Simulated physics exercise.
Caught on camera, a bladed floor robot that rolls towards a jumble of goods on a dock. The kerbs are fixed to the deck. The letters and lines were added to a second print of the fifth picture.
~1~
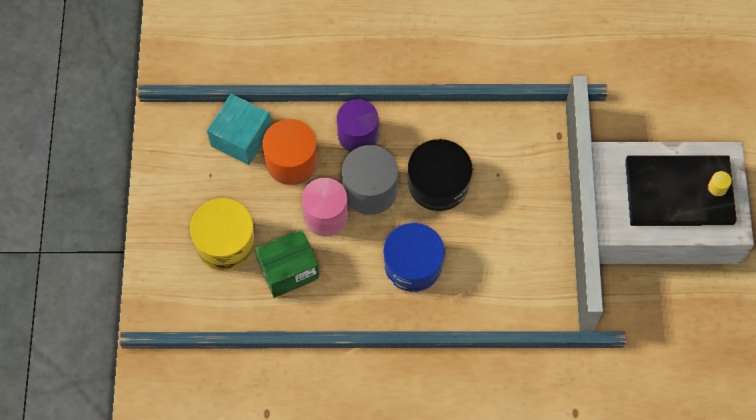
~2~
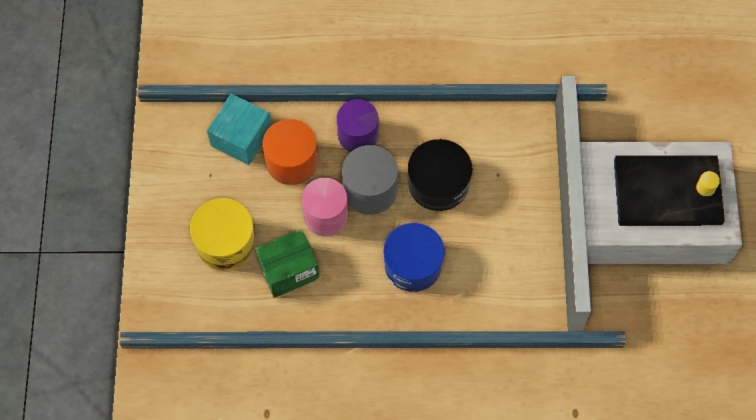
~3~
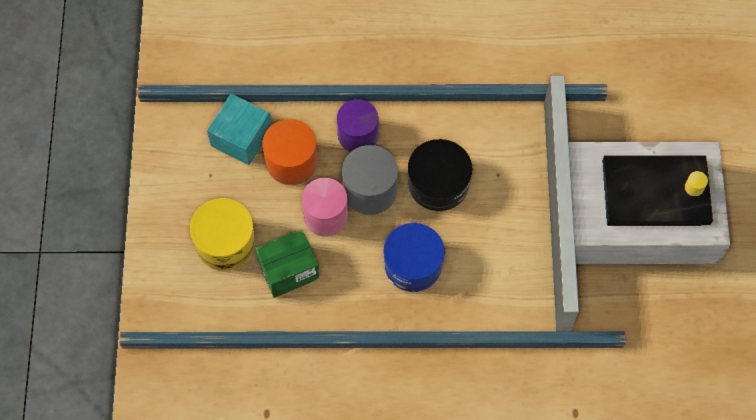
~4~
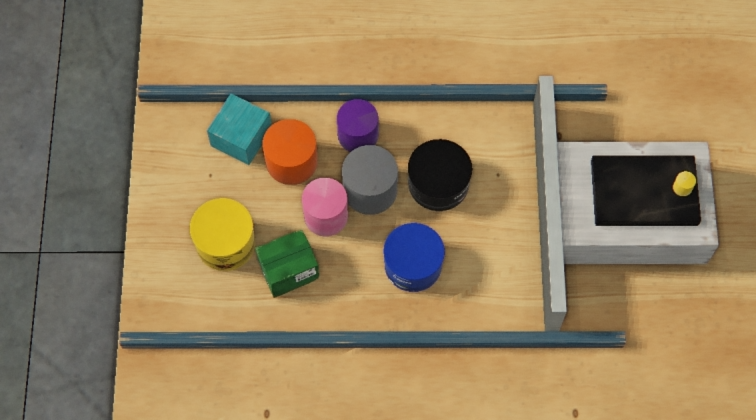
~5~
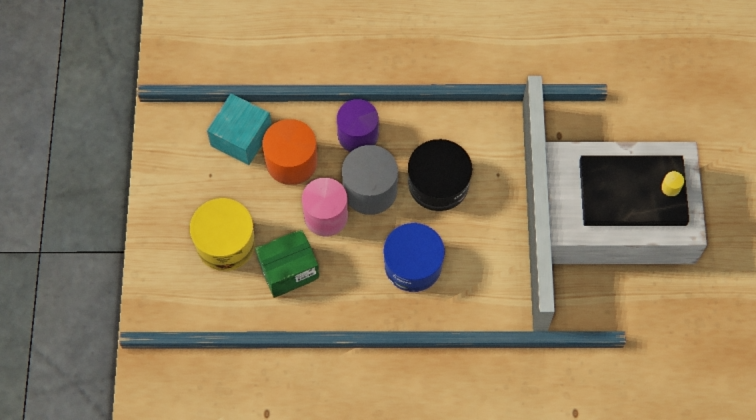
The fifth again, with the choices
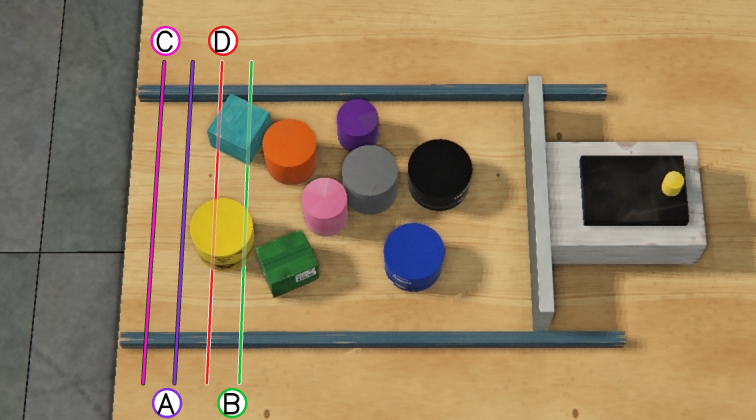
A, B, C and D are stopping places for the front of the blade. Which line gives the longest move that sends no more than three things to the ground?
It should halt at D.
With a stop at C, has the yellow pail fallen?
Yes.
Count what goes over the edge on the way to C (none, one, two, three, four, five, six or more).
In all, six or more.
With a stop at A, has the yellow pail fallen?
By then, yes.
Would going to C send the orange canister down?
Yes.
On the marked copy, A at (184, 215); B at (246, 215); C at (154, 215); D at (215, 215).
Taking D. A third of the way, robot (509, 190); orange canister (277, 150); purple canister (353, 122).
Two thirds of the way, robot (393, 190); turquoise crate (203, 117); yellow pail (201, 246).
When it is over, robot (300, 190); orange canister over the edge; yellow pail over the edge; two fallen.
As for the rest, A drops five; B is within the limit but short; C drops seven.
